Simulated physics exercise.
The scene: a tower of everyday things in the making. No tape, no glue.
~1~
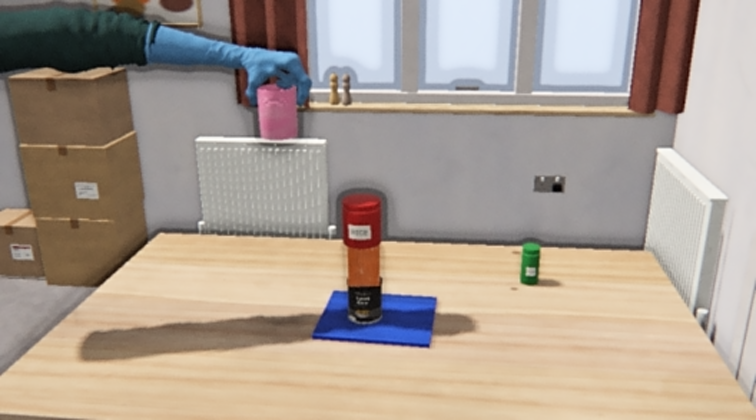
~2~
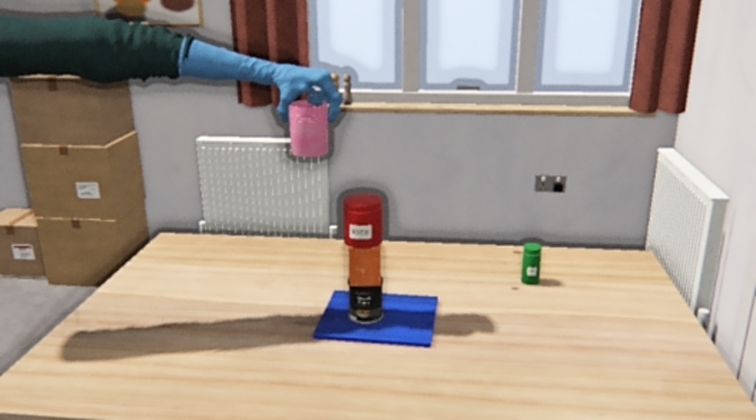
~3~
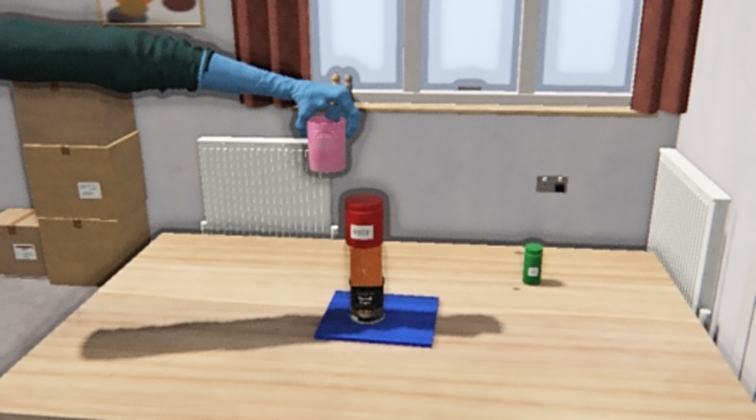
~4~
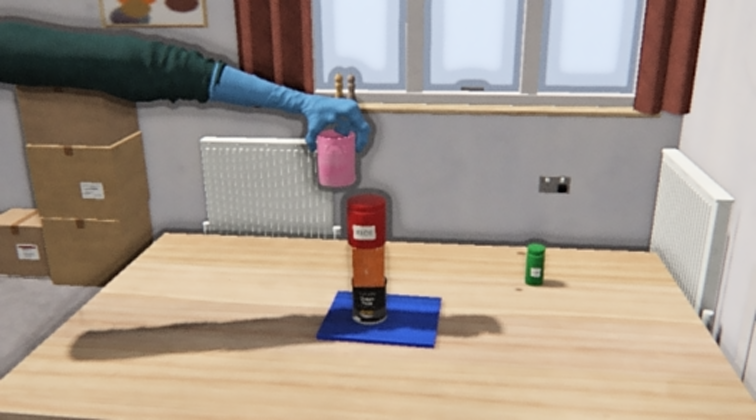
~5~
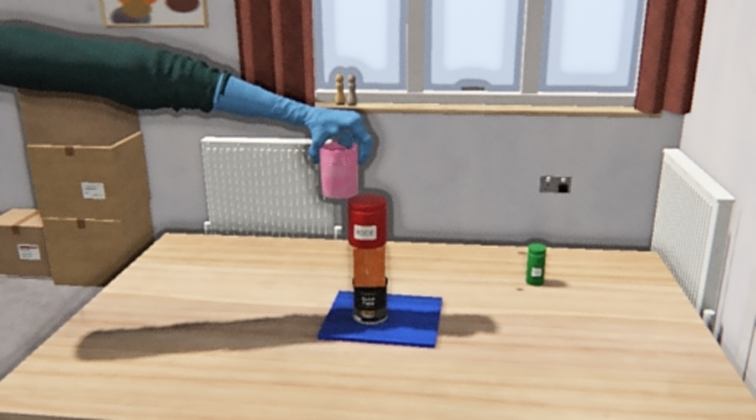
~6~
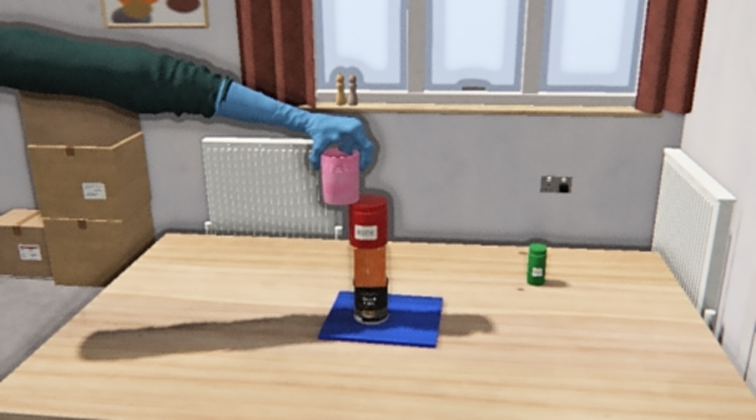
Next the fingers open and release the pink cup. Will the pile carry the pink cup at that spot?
As it turns out, it comes apart.
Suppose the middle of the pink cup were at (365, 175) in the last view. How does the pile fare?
Then it stays up.
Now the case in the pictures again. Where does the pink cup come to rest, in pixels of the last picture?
Around (320, 294).
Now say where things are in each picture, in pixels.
In the first picture, still above its spot; pink cup (278, 112); green shaker (530, 264).
In the second picture, still above its spot; pink cup (309, 128); black pot (366, 297).
In the third picture, still above its spot; pink cup (327, 144); red jar (364, 221).
In the fourth picture, still above its spot; pink cup (336, 158); blue board (382, 318).
In the fifth picture, still above its spot; pink cup (339, 170); orange block (370, 261).
In the sixth picture, set down, still held; pink cup (340, 176); green shaker (537, 265).
Then, 0.40 s on from there, pink cup now fallen.
Then, 0.60 s on from there, things are still on the move.
In the end, fallen, pink cup; the other 5 unmoved. At the end, from the last picture's camera, pink cup near (320, 294). The pile gives way.
